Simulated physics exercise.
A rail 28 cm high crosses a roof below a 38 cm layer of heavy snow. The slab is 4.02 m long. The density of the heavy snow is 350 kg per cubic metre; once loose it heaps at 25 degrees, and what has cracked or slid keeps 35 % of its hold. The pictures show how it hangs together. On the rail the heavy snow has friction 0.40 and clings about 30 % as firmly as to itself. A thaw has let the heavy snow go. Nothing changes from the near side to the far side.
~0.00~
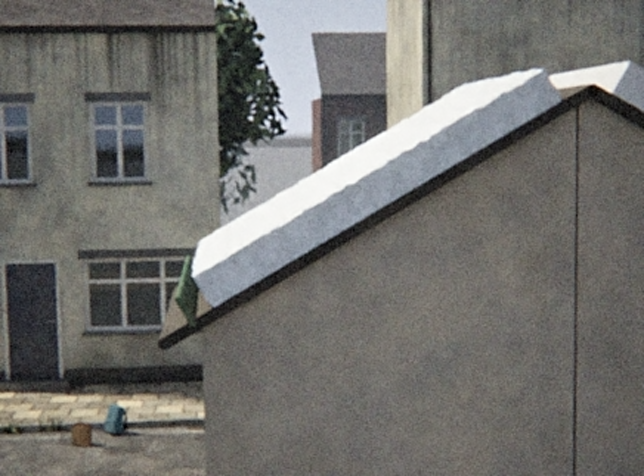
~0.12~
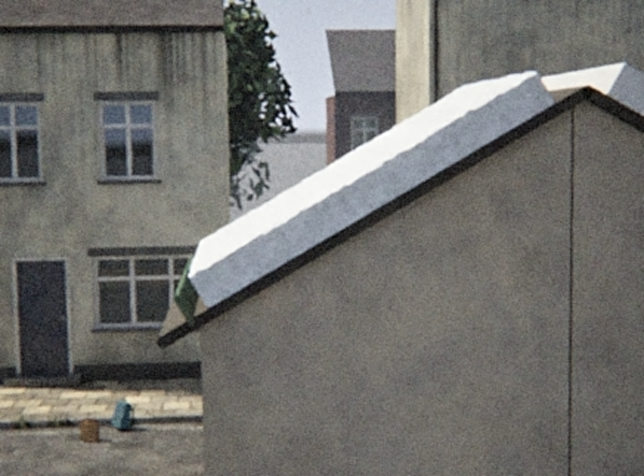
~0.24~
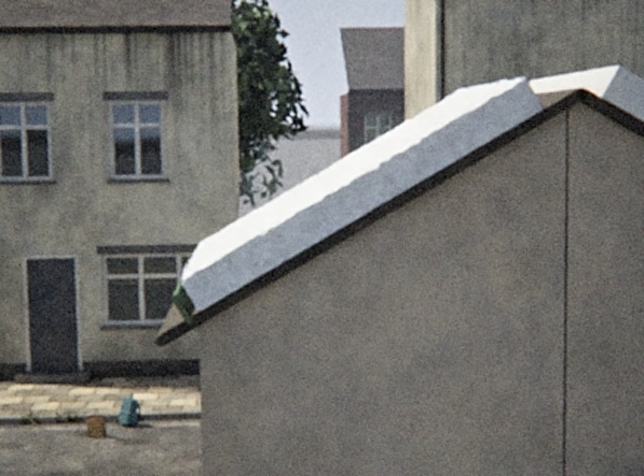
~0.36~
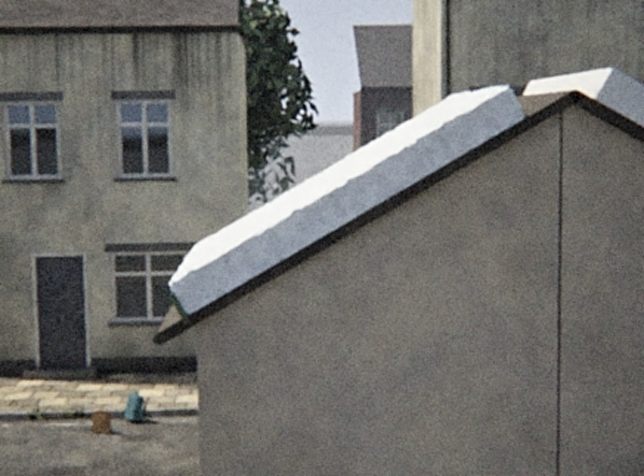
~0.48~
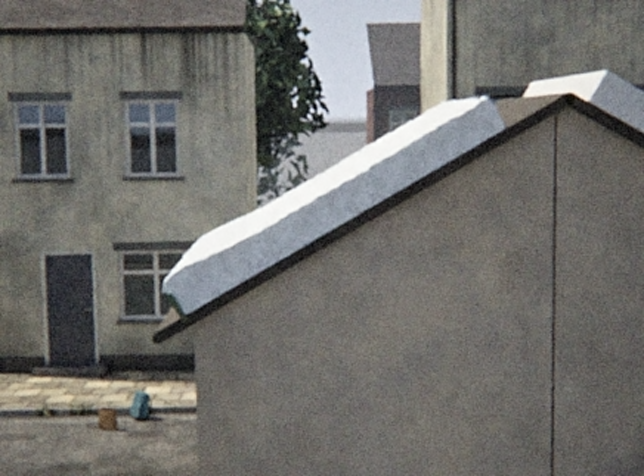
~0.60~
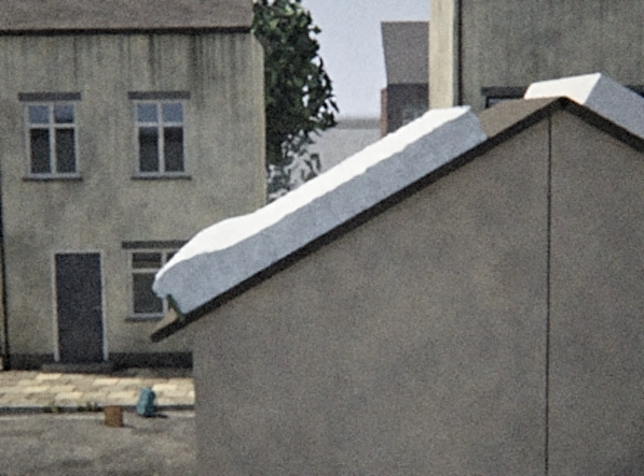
A thick slab of white snow slid slowly down the left slope of a grey building's roof, baring a strip near the ridge, and its front end edged slightly past the eave in one piece.
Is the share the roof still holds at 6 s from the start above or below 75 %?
The result is below 75 %.
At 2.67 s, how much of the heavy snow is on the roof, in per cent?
Near 55 %.
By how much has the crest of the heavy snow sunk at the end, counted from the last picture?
Roughly 0.9 m.
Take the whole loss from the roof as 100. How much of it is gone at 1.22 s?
About 30 %.
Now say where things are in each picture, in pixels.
Front end of the heavy snow at (195, 281), in the first picture.
Front end of the heavy snow at (191, 282), its middle shifted 2.5 cm, in the second picture.
Front end of the heavy snow at (183, 285), its middle shifted 9.9 cm, in the third picture.
Front end of the heavy snow at (171, 289), its middle shifted 22 cm, 2 % of it past the rail, in one piece, in the fourth picture.
Front end of the heavy snow at (163, 285), its middle shifted 35 cm, 3 % of it past the rail, in one piece, in the fifth picture.
Front end of the heavy snow at (155, 280), its middle shifted 50 cm, 6 % of it past the rail, in one piece, in the sixth picture.
By 1.22 s, 86 % of the snow is on the roof.
By 1.94 s, 64 % of the snow is on the roof.
By 2.67 s, 57 % of the snow is on the roof.
By 3.40 s, 53 % of the snow is on the roof.
By 6.00 s, at the end, 52 % of the snow is on the roof.
